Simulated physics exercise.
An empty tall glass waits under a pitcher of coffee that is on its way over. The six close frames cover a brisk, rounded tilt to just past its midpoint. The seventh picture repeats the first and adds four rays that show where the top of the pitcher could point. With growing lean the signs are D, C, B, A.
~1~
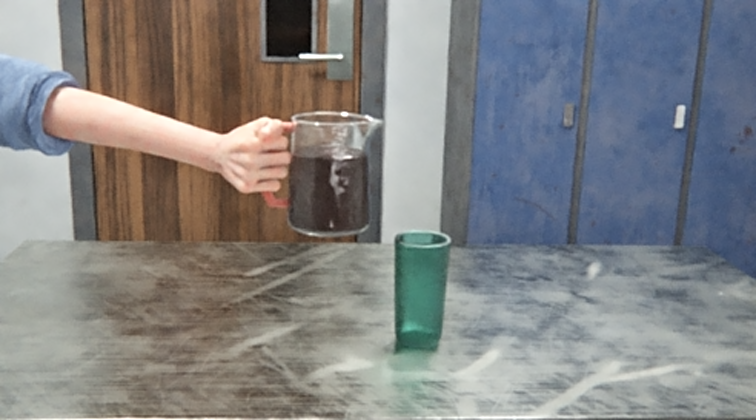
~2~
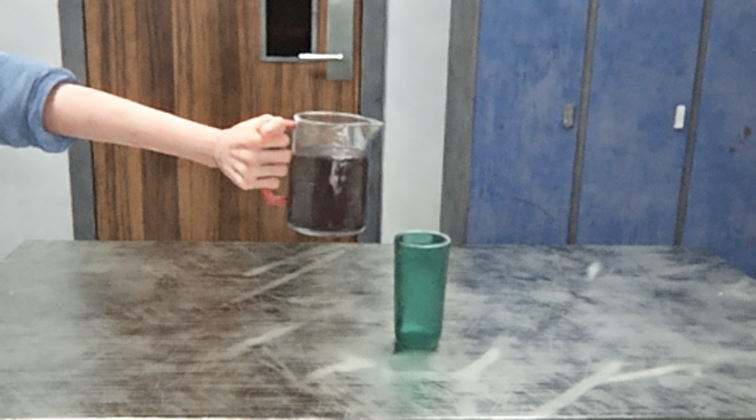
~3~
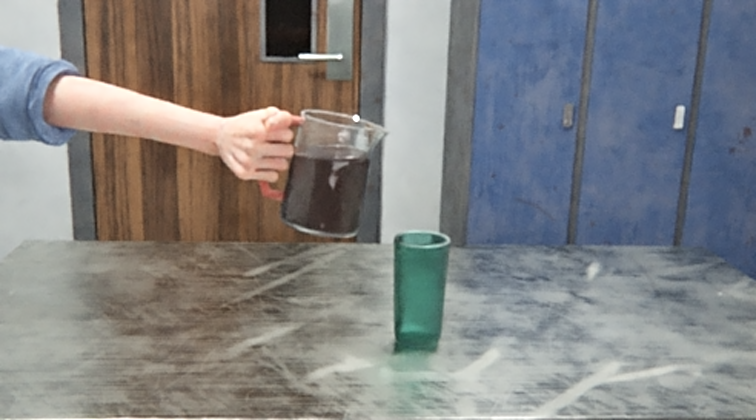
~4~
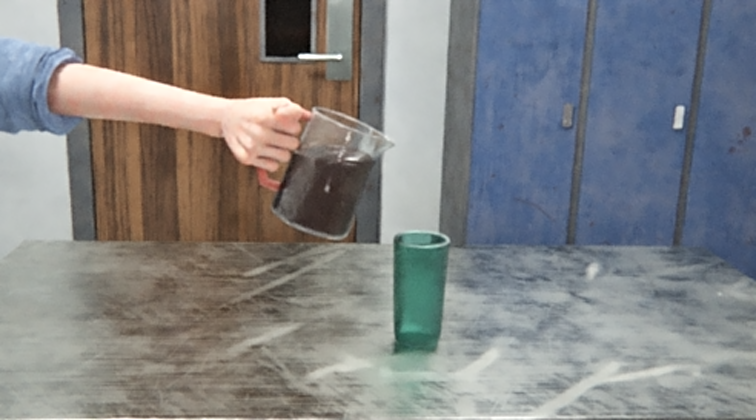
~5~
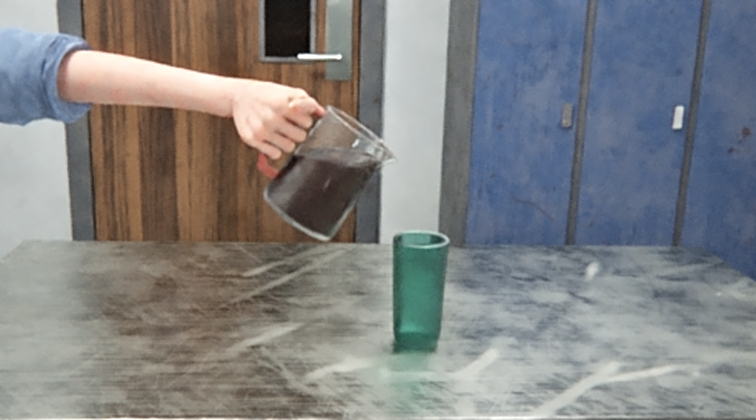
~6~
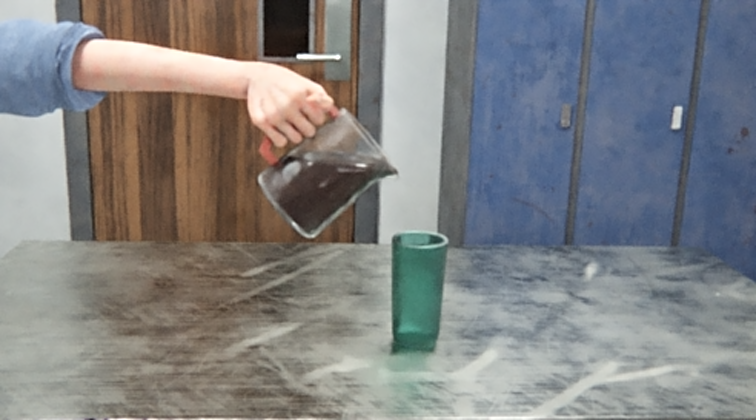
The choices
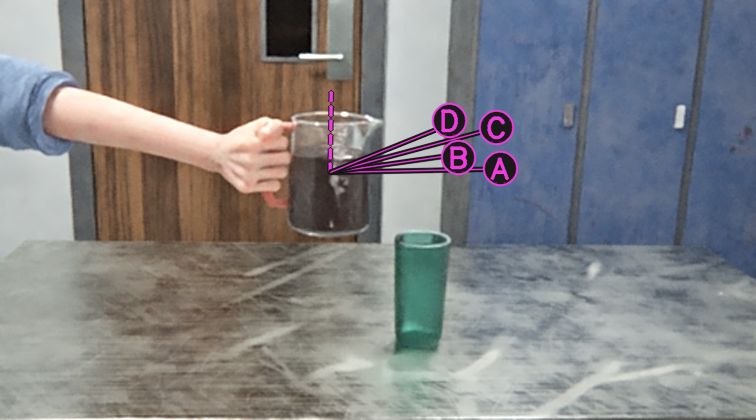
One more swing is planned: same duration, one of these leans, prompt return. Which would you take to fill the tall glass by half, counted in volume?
D works best here.
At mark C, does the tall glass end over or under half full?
Over.
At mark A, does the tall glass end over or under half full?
Over half.
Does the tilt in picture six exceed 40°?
Yes.
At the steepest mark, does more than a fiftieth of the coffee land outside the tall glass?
Yes.
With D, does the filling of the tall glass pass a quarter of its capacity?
Yes.
In magenta, A at (483, 169); B at (441, 156); C at (480, 132); D at (434, 130).
With A, the tall glass ends with about 97 % of what it can hold; 13 % of the coffee is spilt.
With B, the tall glass ends with about 91 % of what it can hold; 4 % of the coffee is spilt.
With C, the tall glass ends with about 74 % of what it can hold.
With D, the tall glass ends with about 52 % of what it can hold.
